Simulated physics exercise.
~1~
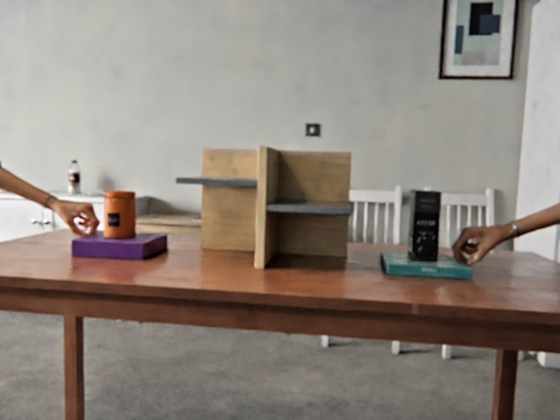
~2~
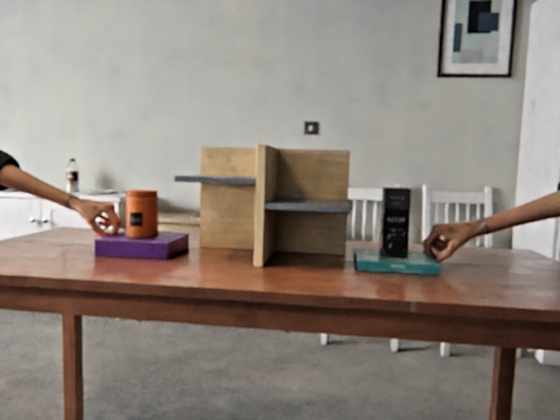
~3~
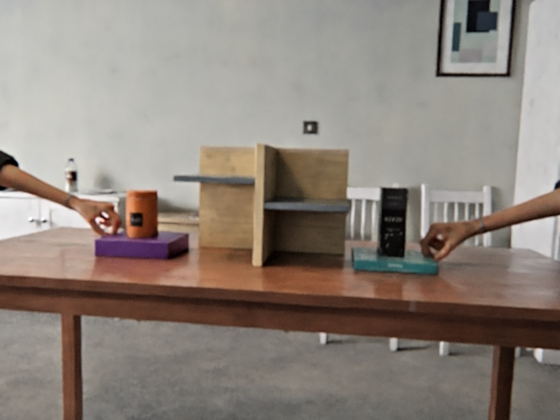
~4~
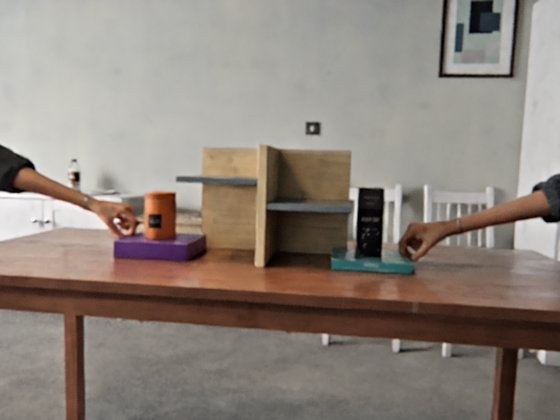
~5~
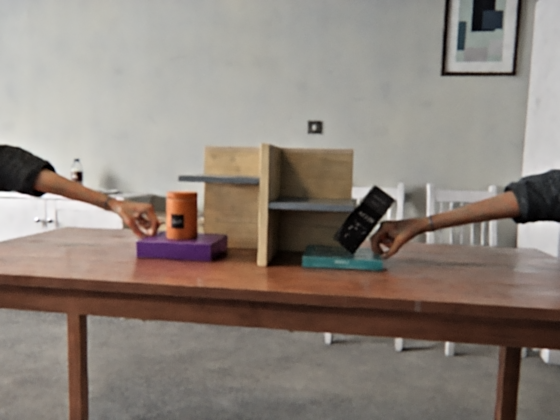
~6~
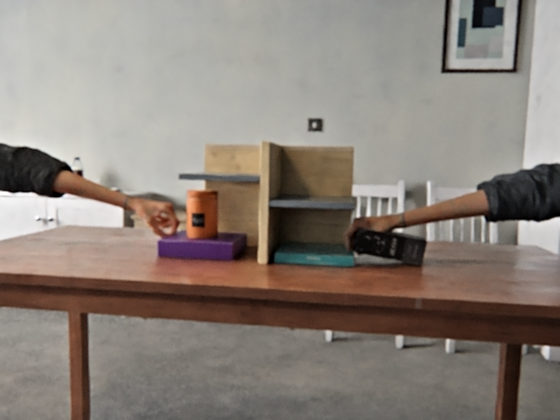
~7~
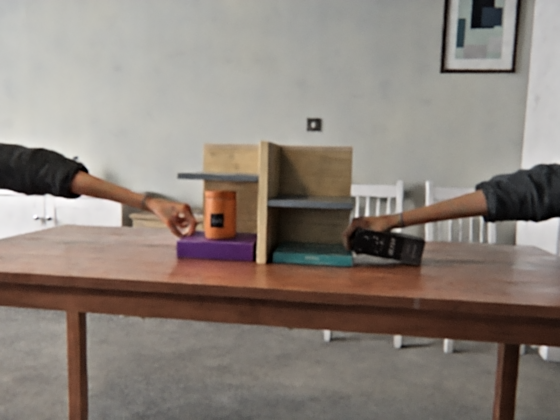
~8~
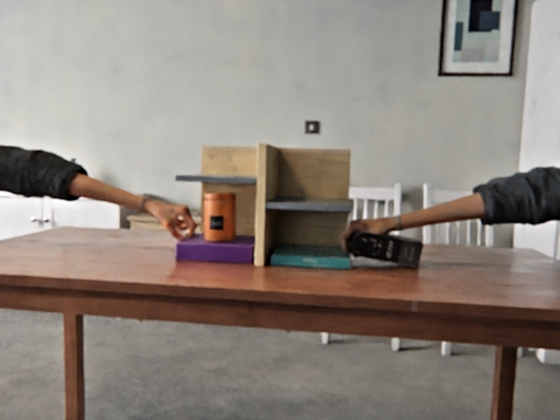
At the start, a wooden rack with a grey shelf on each side stands on a table, while an orange jar rides on a purple tray at left and a black carton stands on a turquoise packet at right. A hand on each side slowly pushes its load inward. The carton meets the right shelf and tips back toward the hand, while the jar stays upright. The carton ends up on its side behind the packet, which slides in under the shelf. The jar passes beneath the left shelf and comes to rest there, still upright on its tray.
